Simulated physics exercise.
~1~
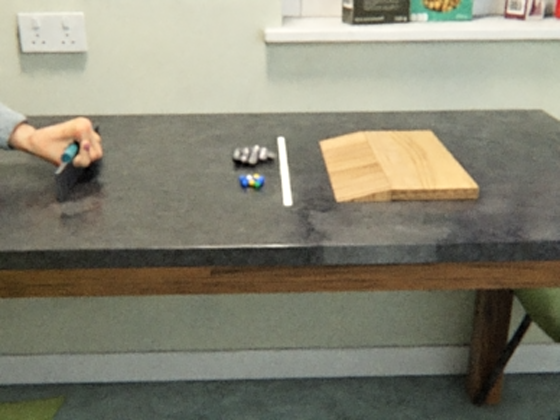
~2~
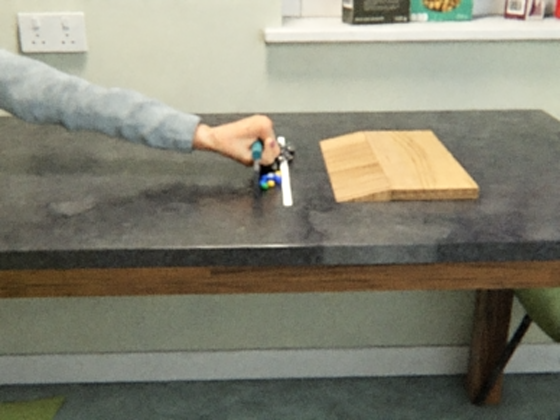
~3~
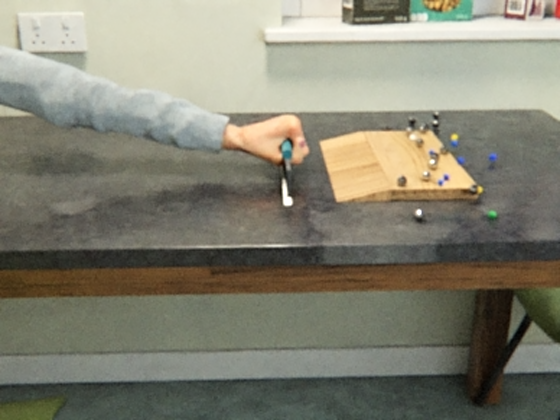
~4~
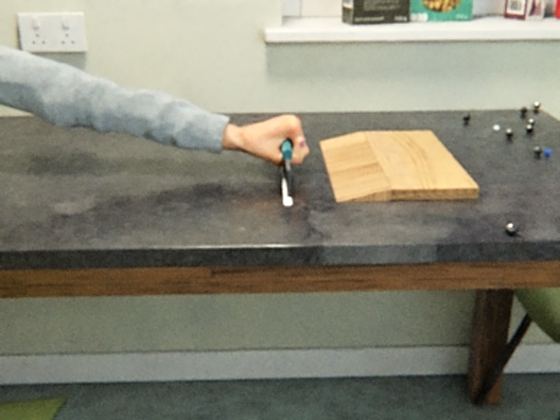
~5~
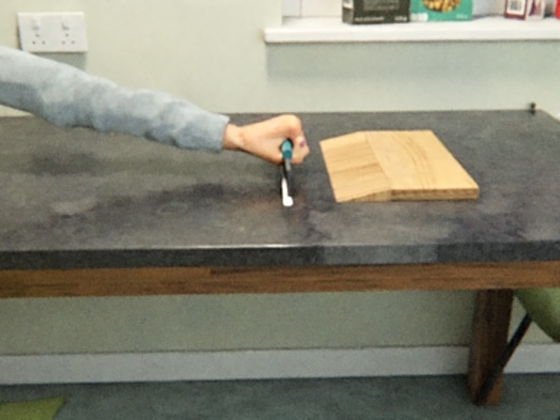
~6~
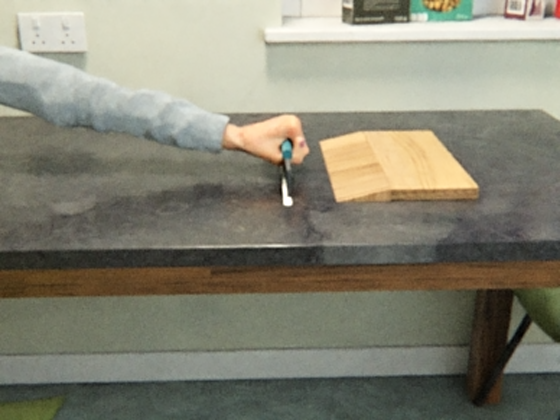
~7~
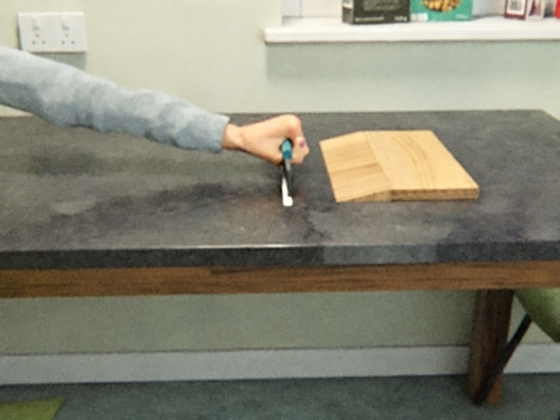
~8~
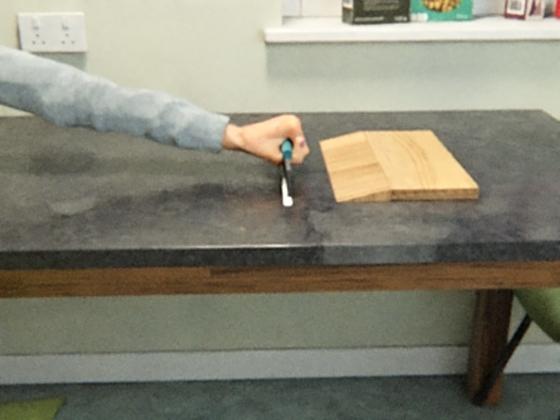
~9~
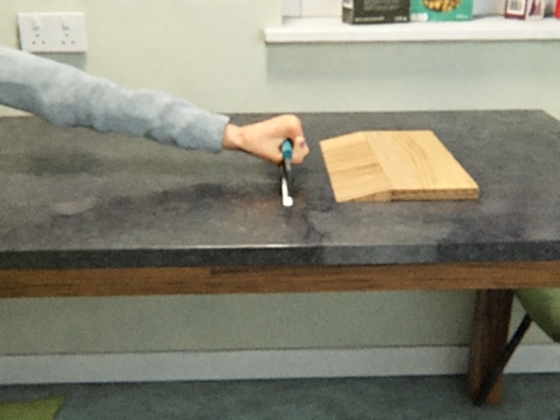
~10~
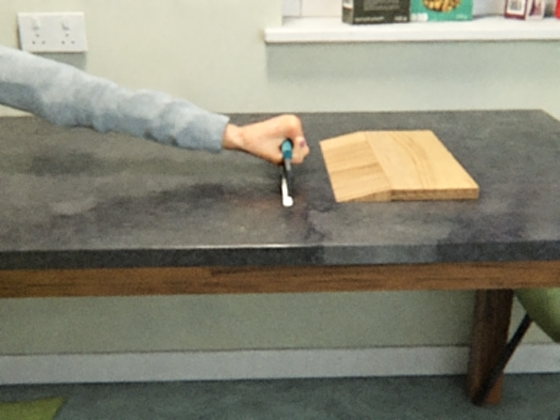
A hand holding a scraper sweeps two small heaps of marble-like pieces rightward along a dark table and stops at a strip of white tape, while the pieces scatter over a wooden ramp and slab, travel toward the far right, and disappear, leaving the hand still at the tape.
